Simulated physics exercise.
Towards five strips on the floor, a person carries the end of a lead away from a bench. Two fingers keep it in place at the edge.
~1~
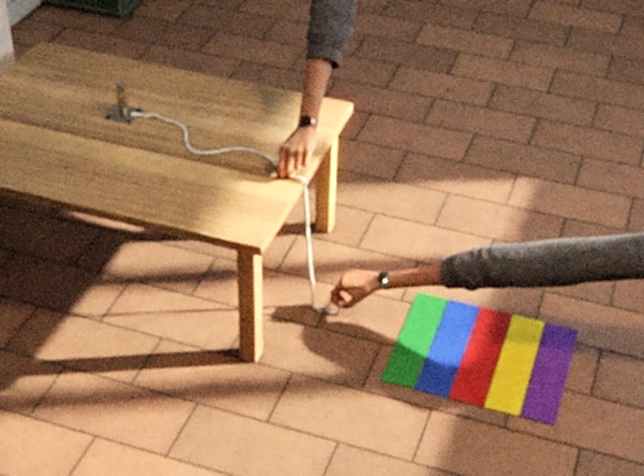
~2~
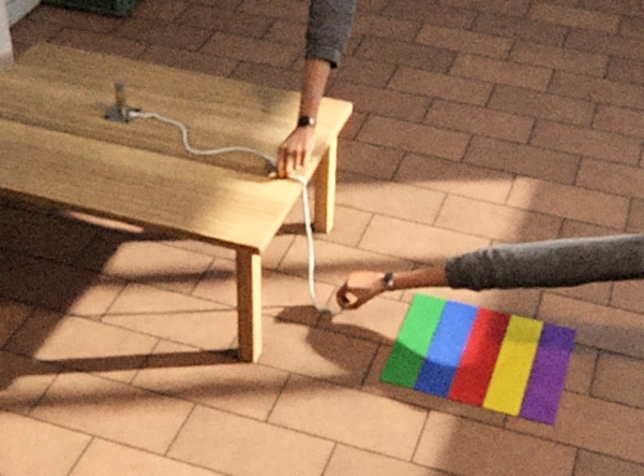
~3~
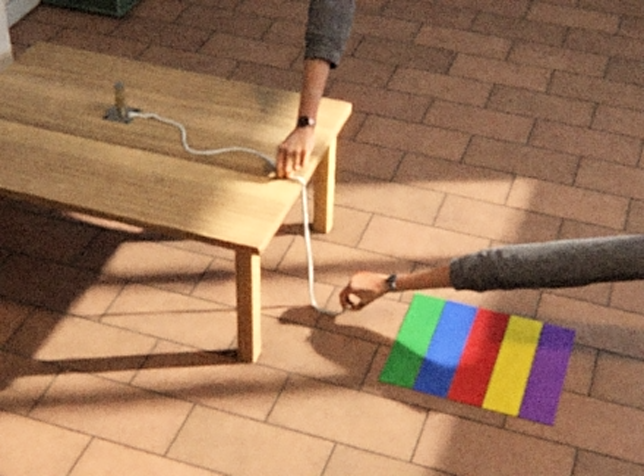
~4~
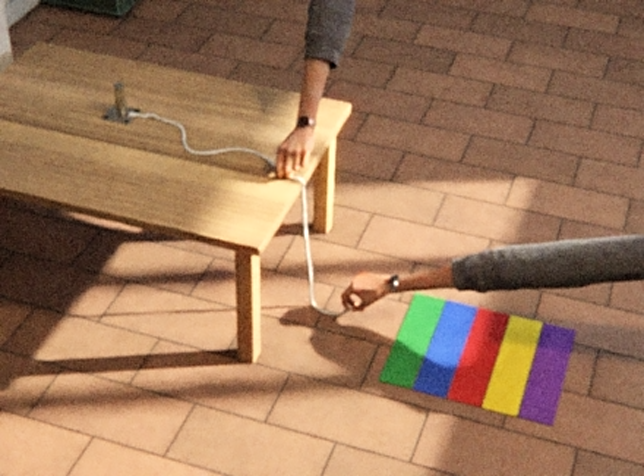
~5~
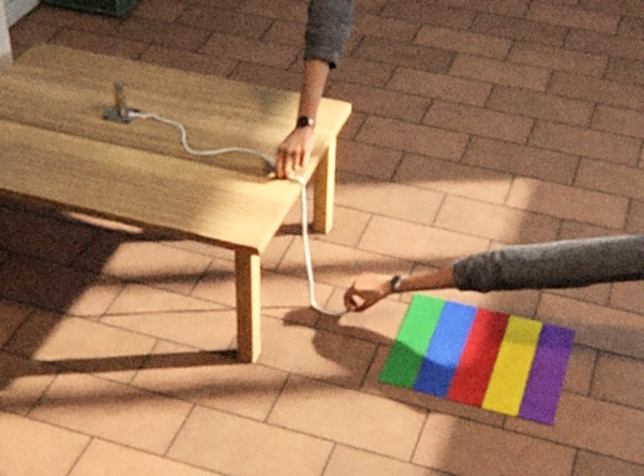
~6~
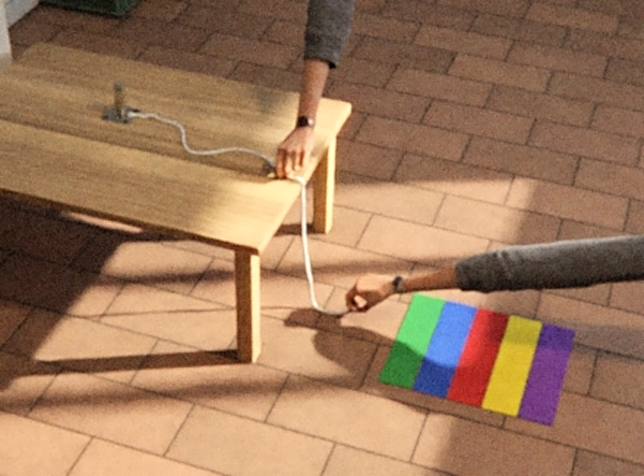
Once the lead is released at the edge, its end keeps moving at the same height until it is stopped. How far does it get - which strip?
Red.
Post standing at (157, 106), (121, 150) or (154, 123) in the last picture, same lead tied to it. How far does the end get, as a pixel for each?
Going by the last picture, roughly (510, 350), (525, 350) and (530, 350).
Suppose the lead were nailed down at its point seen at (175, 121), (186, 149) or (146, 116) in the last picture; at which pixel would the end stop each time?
Taking them in turn, I'd expect around (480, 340), (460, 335) and finally (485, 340).
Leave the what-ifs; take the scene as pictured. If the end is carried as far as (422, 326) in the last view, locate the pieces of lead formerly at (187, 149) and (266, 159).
First: (217, 145). Second: (293, 170).
Soon after, end near (422, 326); over green.
Then, end near (463, 336); over blue.
At full stretch, end near (486, 342); over red. It gets as far as the red strip.
